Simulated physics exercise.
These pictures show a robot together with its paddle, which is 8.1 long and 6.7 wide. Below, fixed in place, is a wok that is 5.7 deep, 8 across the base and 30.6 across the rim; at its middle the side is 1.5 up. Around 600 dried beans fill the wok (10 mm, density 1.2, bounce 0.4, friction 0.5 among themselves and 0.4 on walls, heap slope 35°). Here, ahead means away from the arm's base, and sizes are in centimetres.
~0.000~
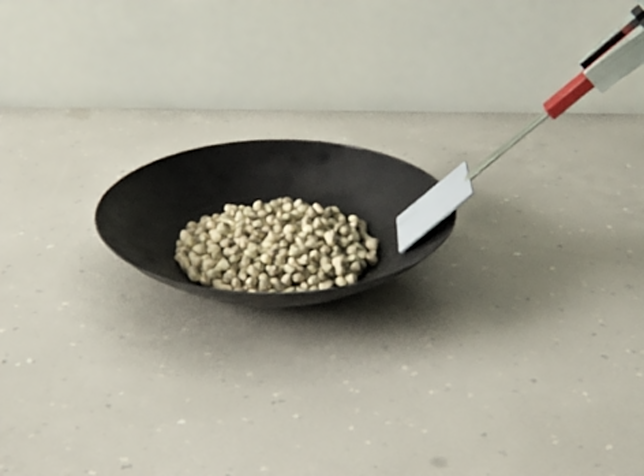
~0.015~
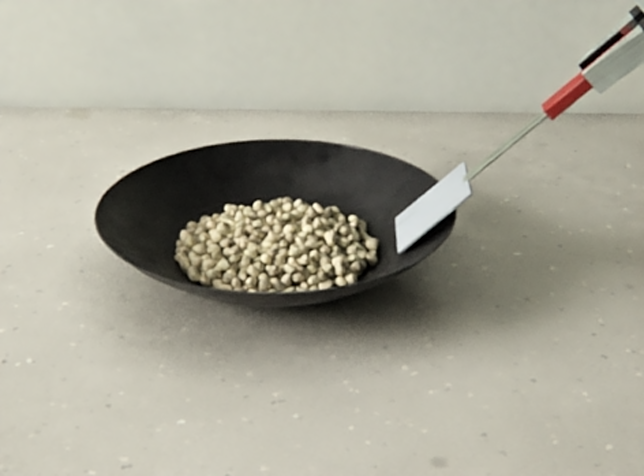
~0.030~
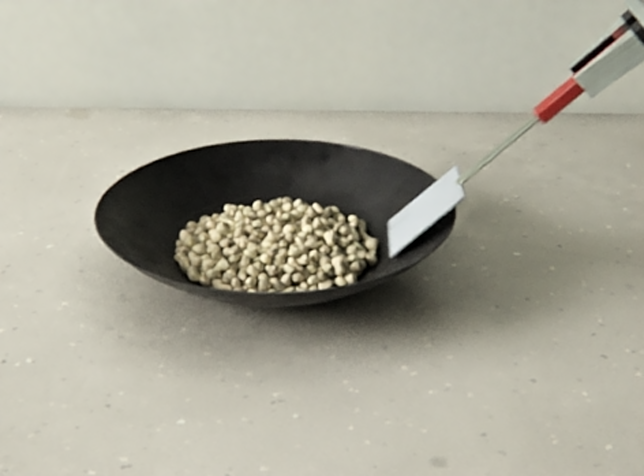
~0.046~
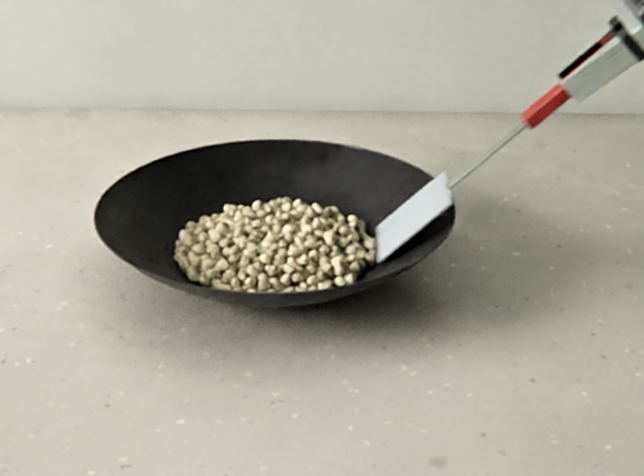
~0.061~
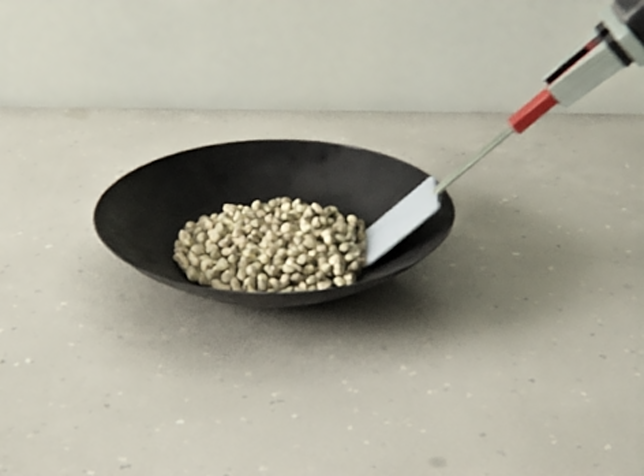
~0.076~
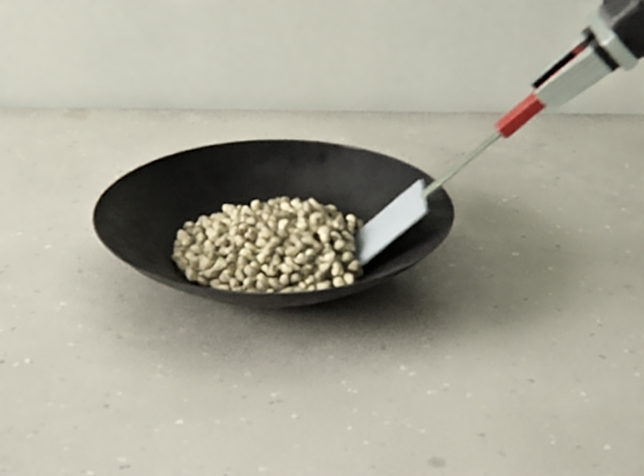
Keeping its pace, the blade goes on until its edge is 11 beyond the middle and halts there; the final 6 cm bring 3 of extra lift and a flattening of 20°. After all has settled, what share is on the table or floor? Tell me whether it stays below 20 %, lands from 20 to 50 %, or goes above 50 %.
It stays below 20 %.
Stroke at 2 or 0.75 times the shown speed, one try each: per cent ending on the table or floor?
Some 30 per cent, then some 10 per cent, on the table or floor.
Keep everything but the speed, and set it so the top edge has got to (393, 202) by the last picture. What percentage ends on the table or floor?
About 35 percent.
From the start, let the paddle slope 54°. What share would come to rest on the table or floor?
Estimate for that slope: Some 20 per cent.
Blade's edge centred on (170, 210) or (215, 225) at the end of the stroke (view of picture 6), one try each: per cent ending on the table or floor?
Close to 5 and close to 0 per cent, respectively.
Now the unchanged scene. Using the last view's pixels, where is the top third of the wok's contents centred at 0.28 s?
It is centred close to (155, 216).
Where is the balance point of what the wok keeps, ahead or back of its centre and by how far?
Offset: About 4.5 cm, ahead.
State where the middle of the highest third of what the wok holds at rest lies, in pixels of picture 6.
The centre sits at about (165, 227).
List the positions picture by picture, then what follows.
The first picture shows the paddle top edge at (470, 177), sloping 44°; upper third of the load around (282, 240), from x 180 to 375, top at y 200; 597 in the wok.
The second picture shows the paddle top edge at (468, 178), sloping 44°; upper third of the load around (282, 240), from x 180 to 375, top at y 200.
The third picture shows the paddle top edge at (461, 181), sloping 44°; upper third of the load around (282, 239), from x 180 to 375, top at y 200.
The fourth picture shows the paddle top edge at (449, 186), sloping 44°; upper third of the load around (281, 239), from x 180 to 375, top at y 200.
The fifth picture shows the paddle top edge at (436, 191), sloping 44°; upper third of the load around (279, 239), from x 180 to 365, top at y 200.
The sixth picture shows the paddle top edge at (424, 195), sloping 44°; upper third of the load around (277, 237), from x 180 to 360, top at y 200; 597 in the wok.
After 0.18 s, sloping 44°, highest piece 4 above the table; 597 in the wok.
After 0.28 s, sloping 39°, highest piece 7 above the table; 597 in the wok.
After 0.53 s, sloping 24°, highest piece 7 above the table; 512 in the wok, 78 on the table or floor, 7 on the blade or in flight.
After 1.58 s, sloping 24°, highest piece 6 above the table; 512 in the wok, 85 on the table or floor.
In the end, 512 in the wok, 85 on the table or floor. That is 14 % on the table or floor.
